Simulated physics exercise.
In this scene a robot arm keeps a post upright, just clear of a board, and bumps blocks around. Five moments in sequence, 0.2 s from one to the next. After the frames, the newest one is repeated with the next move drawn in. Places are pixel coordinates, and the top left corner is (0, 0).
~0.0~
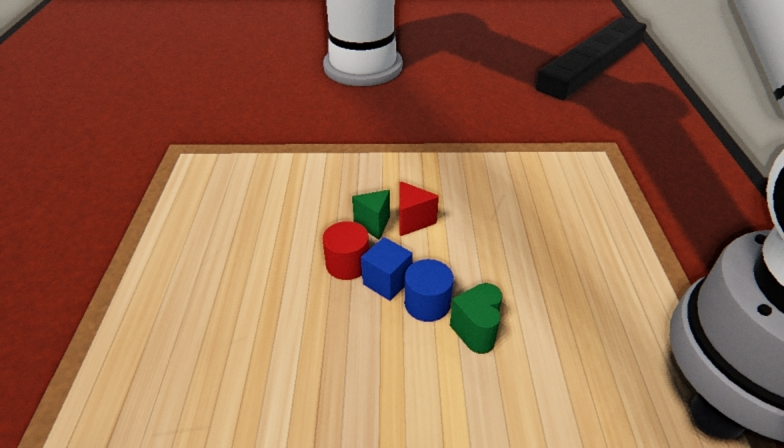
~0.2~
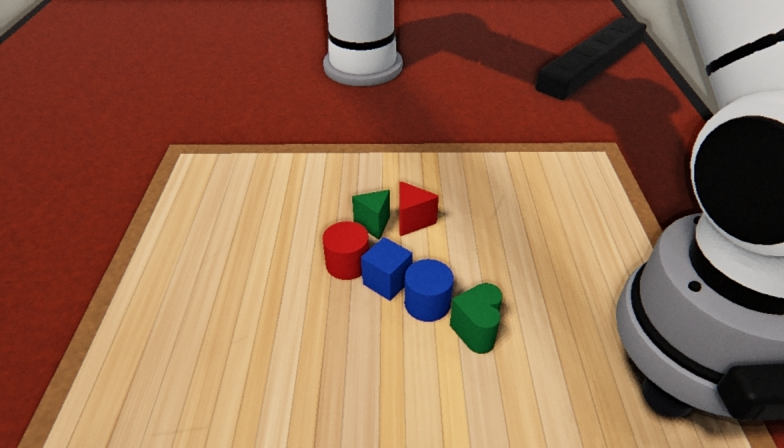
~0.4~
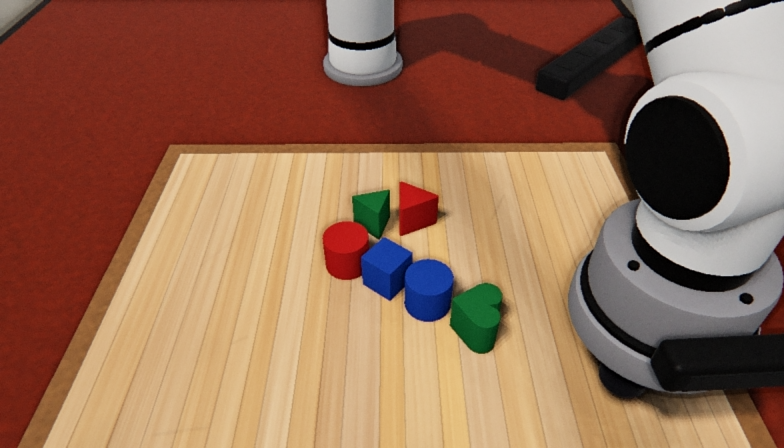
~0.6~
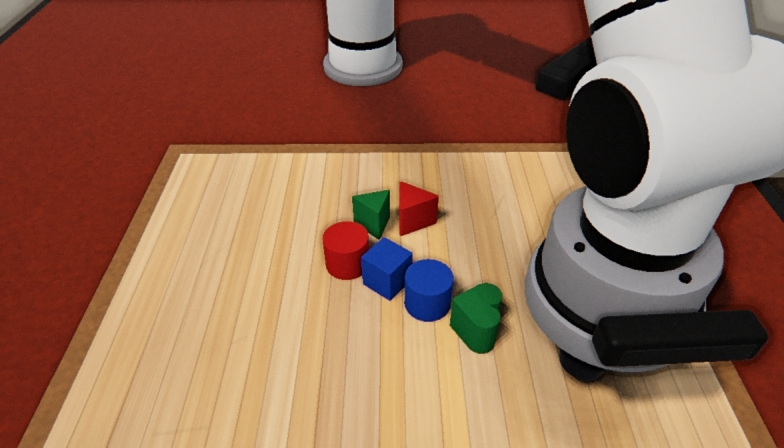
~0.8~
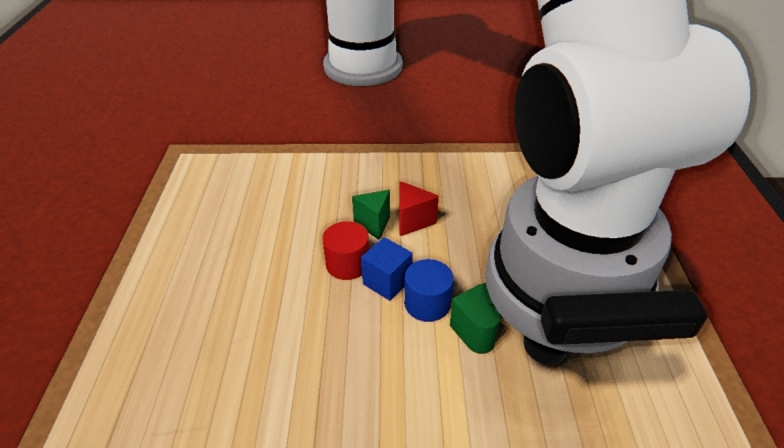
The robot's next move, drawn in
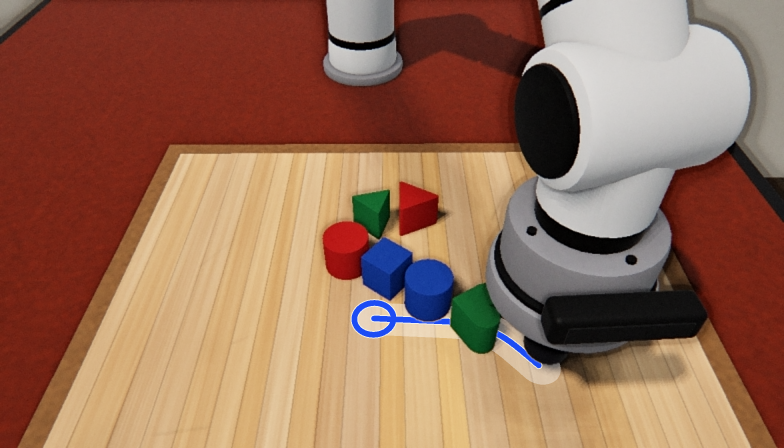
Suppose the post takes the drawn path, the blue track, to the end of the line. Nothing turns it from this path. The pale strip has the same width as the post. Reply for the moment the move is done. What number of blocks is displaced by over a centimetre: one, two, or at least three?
Answer: Three or more.
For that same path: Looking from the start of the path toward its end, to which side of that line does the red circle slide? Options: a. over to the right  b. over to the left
It's a.
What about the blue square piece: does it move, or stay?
It is no longer where it was.
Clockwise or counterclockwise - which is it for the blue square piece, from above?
Clockwise, looking down.
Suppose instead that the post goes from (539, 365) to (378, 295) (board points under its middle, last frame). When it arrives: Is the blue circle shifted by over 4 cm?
Yes, that is what happens.
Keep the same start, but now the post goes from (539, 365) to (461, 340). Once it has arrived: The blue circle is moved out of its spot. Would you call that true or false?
Answer: True.
Drawn move, from (539, 365) over (489, 330) and (432, 321) to (374, 318).
What follows on the original path. One third of the way, post at (492, 311); blue circle at (420, 273); green heart at (455, 297).
Two thirds of the way, post at (432, 302); red circle at (328, 220); blue square piece at (366, 237), turned 25° clockwise; blue circle at (372, 269); green heart at (396, 302), turned 30° anticlockwise.
At the end, post at (373, 300); red circle at (326, 217); blue square piece at (365, 234), turned 40° clockwise; blue circle at (344, 267); green heart at (348, 316), turned 65° anticlockwise.
